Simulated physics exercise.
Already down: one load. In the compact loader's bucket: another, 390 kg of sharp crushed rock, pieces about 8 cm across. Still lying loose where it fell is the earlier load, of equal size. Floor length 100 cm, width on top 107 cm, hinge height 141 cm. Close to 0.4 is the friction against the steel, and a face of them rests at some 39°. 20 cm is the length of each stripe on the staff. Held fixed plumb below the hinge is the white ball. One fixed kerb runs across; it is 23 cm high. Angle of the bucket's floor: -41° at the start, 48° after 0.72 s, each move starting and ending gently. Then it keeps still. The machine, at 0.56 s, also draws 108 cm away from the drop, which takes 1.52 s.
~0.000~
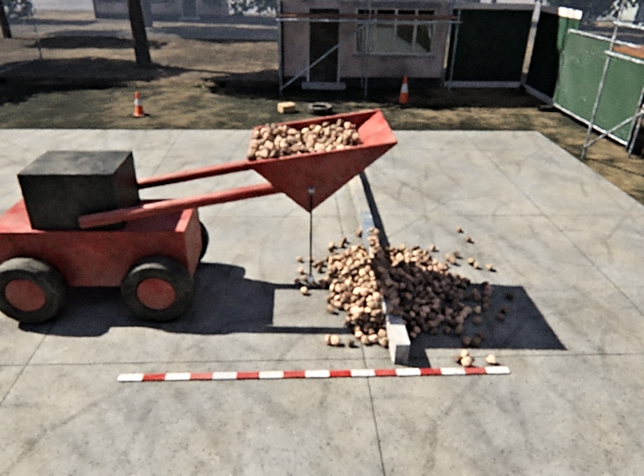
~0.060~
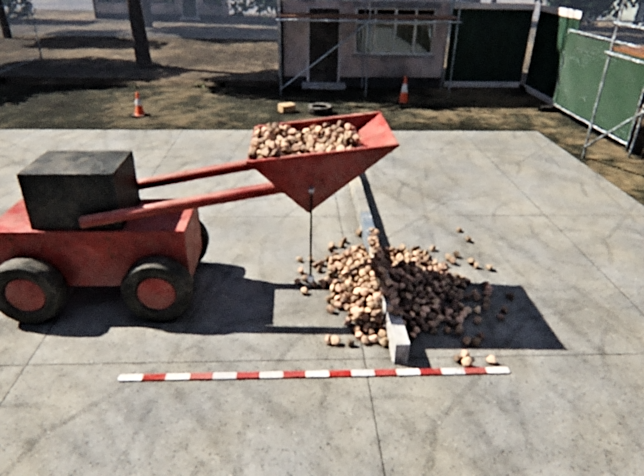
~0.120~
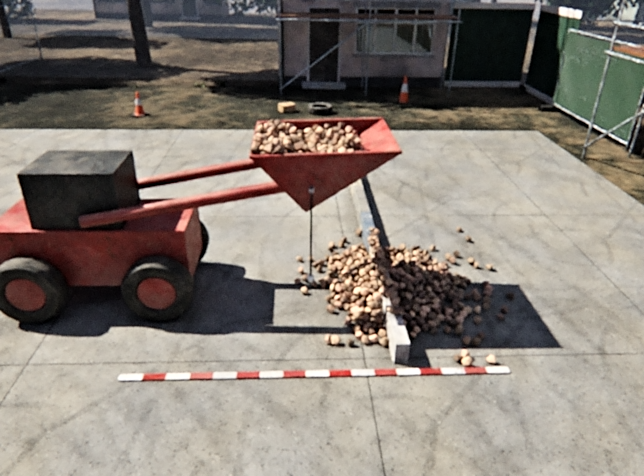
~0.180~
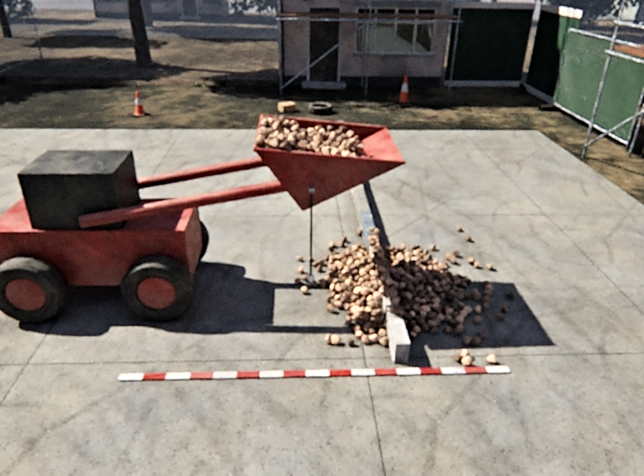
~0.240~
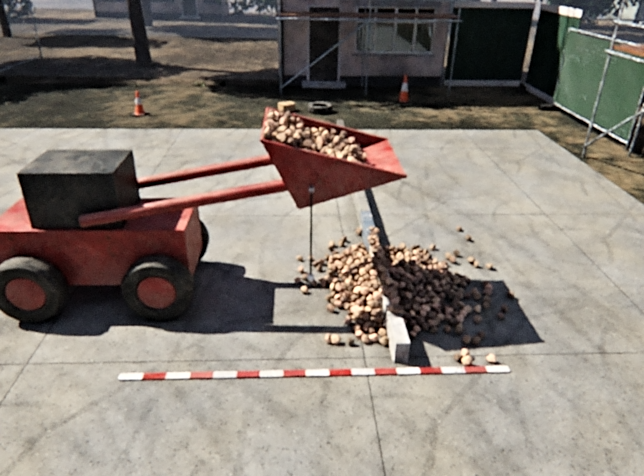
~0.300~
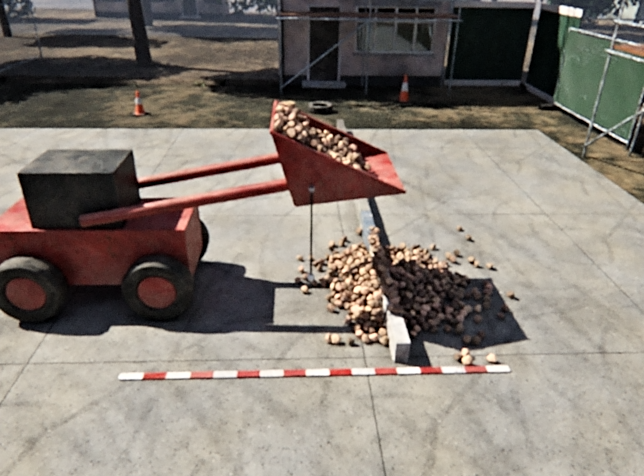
To begin with, a red loader on the left holds a raised bucket of stones, tilted back, near a loose pile lying across a low kerb. The bucket then rotates steadily forward, its right lip lowering and its back edge rising, while the stones stay inside and the pile lies still.
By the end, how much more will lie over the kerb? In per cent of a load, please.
About 20 per cent.
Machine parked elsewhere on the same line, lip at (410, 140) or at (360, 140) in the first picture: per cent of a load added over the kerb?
35 %, then 0 %.
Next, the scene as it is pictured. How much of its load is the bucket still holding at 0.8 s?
It holds some 70 percent.
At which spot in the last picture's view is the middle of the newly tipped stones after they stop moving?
I'd point to about (354, 276).
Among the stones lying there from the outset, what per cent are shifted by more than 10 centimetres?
Close to 5 per cent.
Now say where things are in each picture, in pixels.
The first picture shows lip at (398, 142), floor tilted -41°, highest stones at (318, 129). The earlier load is highest near (379, 262), 31 cm above ground level, 47 % on this side of the kerb, 53 % over the kerb.
In the second picture, the bucket is at -39°, its lip at (399, 145); the top of the load is at (311, 130); the stones move at 0.2 m/s on average.
In the third picture, the bucket is at -34°, its lip at (402, 152); the top of the load is at (269, 128); the stones move at 0.5 m/s on average.
In the fourth picture, the bucket is at -27°, its lip at (405, 163); the top of the load is at (273, 123); the stones move at 0.6 m/s on average.
The fifth picture shows lip at (407, 177), floor tilted -18°, highest stones at (279, 117); the stones move at 0.8 m/s on average.
In the sixth picture, the bucket is at -7°, its lip at (406, 192); the top of the load is at (285, 112); the stones move at 0.9 m/s on average.
After 0.5 s the floor is at 34°; in per cent of one load, 100 in the bucket, 47 on this side of the kerb, 53 over the kerb; the foremost stones are at (485, 269).
After 0.8 s the floor is at 48°; in per cent of one load, 72 in the bucket, 74 on this side of the kerb, 54 over the kerb; the foremost stones are at (485, 269).
After 2.5 s the floor is at 48°; in per cent of one load, 0 in the bucket, 127 on this side of the kerb, 73 over the kerb; the foremost stones are at (493, 275).
After 5.2 s the floor is at 48°; in per cent of one load, 0 in the bucket, 127 on this side of the kerb, 73 over the kerb; the foremost stones are at (493, 275). Net gain over the kerb, 20.
